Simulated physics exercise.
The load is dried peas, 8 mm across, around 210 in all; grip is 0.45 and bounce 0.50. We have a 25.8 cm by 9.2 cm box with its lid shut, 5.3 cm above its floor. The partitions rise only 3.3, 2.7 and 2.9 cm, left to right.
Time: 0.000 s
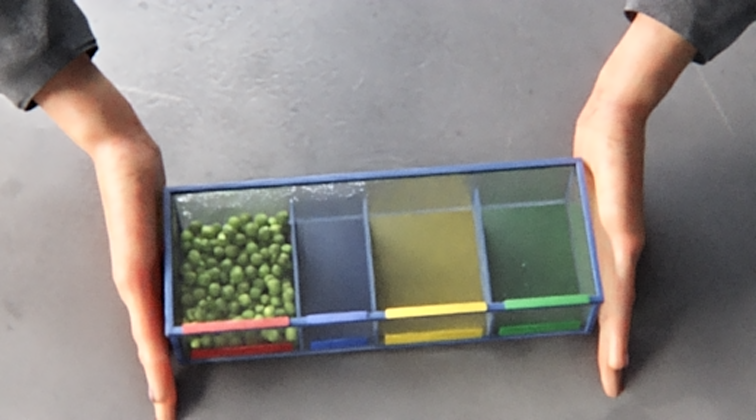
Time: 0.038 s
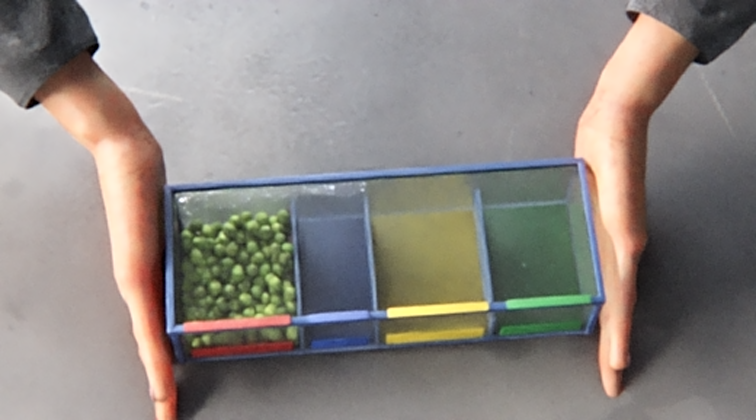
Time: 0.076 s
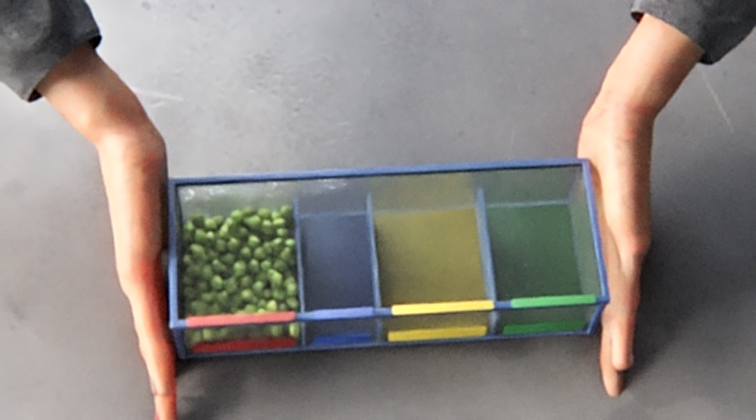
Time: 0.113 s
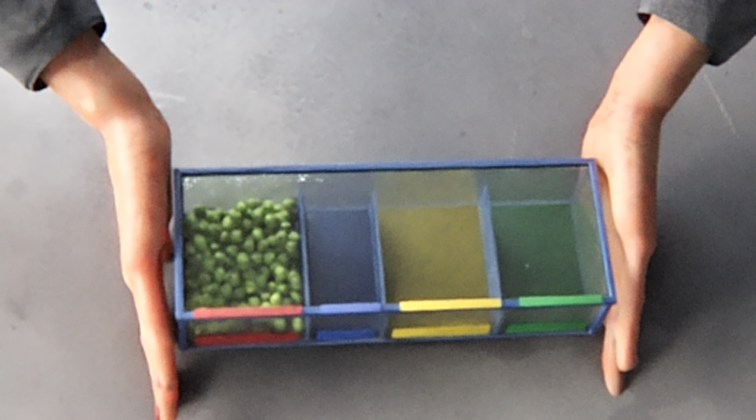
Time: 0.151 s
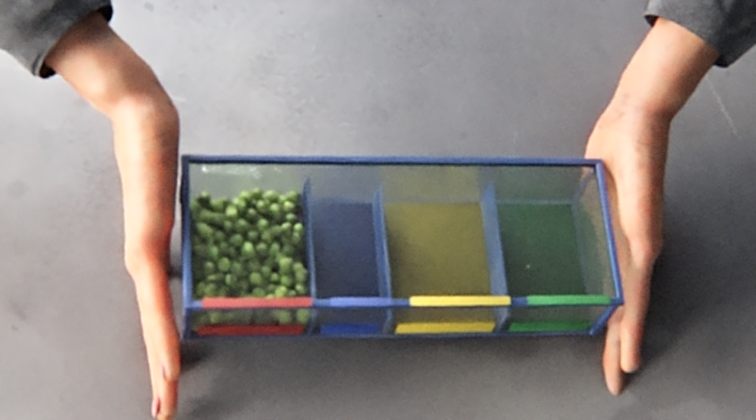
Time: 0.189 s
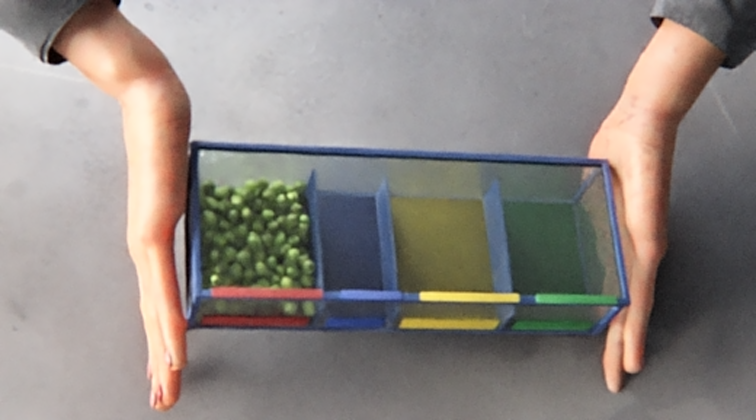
The clip opens on two hands holding a clear, blue-edged box with four compartments marked red, blue, yellow and green, with small green peas filling the leftmost, red one. The hands then gradually tilt the box, raising its left end and slightly lowering its right, while the peas stay in the red section.
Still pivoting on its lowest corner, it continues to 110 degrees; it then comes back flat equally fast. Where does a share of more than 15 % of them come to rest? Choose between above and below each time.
Red: Below, blue: Below, green: Above, yellow: Below.
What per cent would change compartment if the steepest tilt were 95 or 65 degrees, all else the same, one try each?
About 80 and 30 per cent.
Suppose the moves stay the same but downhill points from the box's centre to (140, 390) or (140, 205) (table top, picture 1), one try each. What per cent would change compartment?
I'd put it at roughly 0 per cent for the first tilt and roughly 0 per cent for the second.
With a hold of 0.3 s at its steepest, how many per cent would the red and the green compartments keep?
Then, in per cent: Red 0, green 100.
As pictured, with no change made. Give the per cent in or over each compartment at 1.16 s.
It splits as red 50, blue 20, green 20 and yellow 10 percent.
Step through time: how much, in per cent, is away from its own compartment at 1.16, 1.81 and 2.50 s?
50, 95, 95.
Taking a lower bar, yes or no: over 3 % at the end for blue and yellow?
Checking blue: It falls short; checking yellow: It clears.
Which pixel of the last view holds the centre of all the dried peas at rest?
I'd say roughly (544, 275).
After 1.16 s, tilt 110 degrees; red 50 %, blue 20 %, green 20 %, yellow 10 %.
Then, at 1.81 s, tilt 50 degrees; red 5 %, green 85 %, yellow 10 %.
Then, at 2.50 s, tilt 0 degrees; red 5 %, green 85 %, yellow 10 %.
At rest (3.2 s), red 5 %, blue 0 %, green 85 %, yellow 10 %.
